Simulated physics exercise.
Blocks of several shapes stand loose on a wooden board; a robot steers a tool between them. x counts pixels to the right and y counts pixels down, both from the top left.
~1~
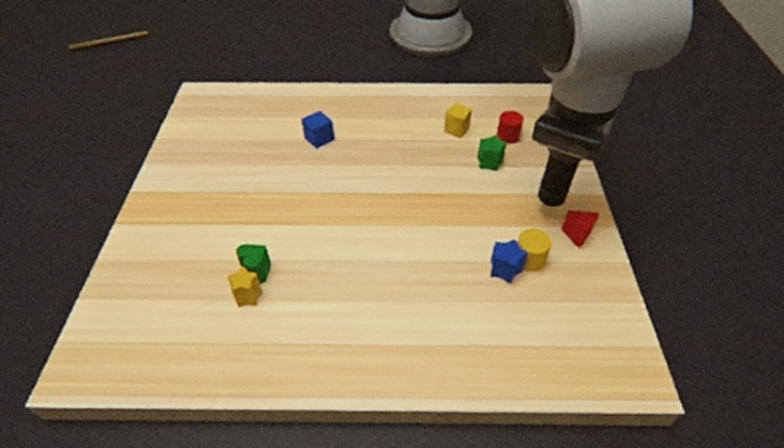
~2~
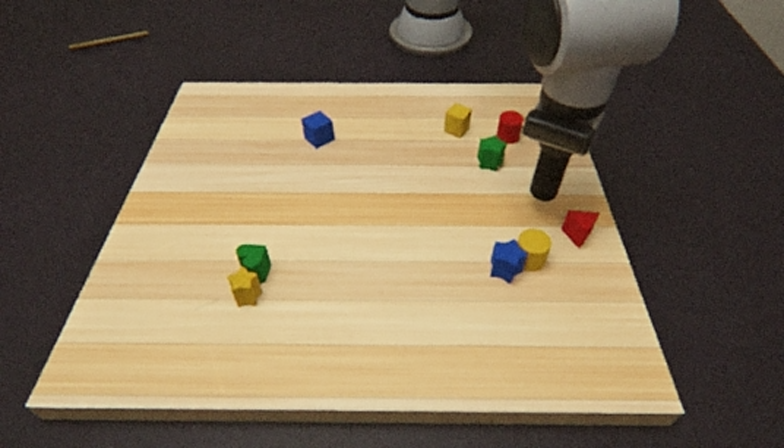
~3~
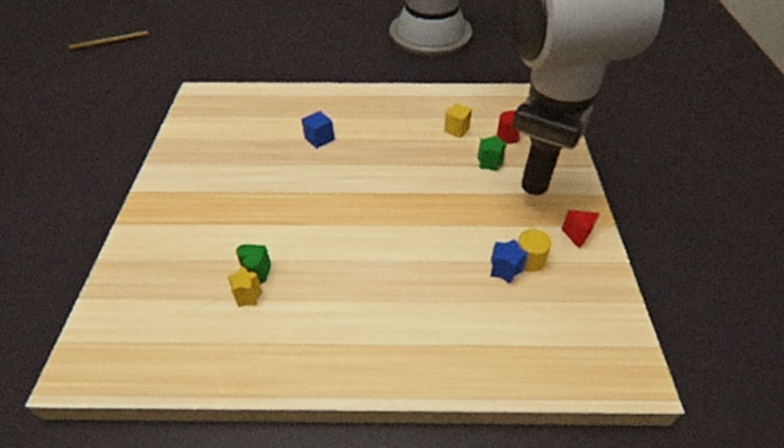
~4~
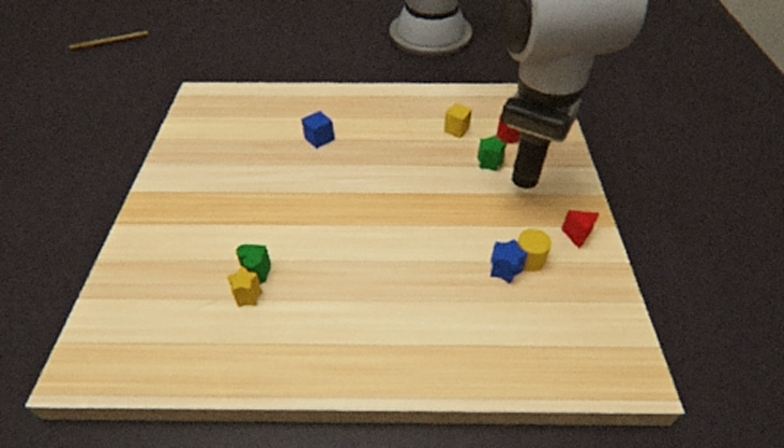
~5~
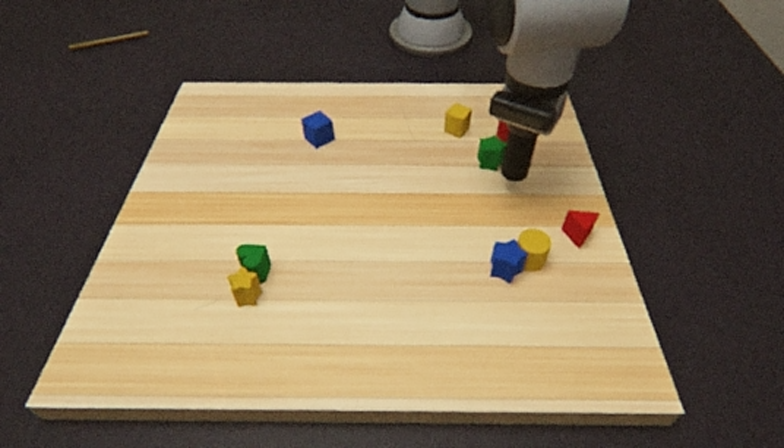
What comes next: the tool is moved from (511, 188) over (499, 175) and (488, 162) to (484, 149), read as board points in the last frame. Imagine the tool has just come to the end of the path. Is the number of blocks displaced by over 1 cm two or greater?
My answer is no.
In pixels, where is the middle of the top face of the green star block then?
Its top centre lands on (475, 117).
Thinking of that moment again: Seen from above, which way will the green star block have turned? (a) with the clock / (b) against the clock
The one that fits is a, with the clock.
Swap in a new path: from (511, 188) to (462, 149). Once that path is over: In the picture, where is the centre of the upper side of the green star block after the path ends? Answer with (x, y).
I'd say the green star block ends with its top centre at (476, 118).
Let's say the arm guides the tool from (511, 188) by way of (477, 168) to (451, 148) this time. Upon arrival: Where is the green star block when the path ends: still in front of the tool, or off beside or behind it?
Slid off.
What follows on the original path. Halfway along, tool at (496, 154); green star block at (485, 133).
At the end, tool at (487, 135); yellow square piece at (457, 109), turned 15° anticlockwise; green star block at (475, 117), turned 30° clockwise; red disc still.
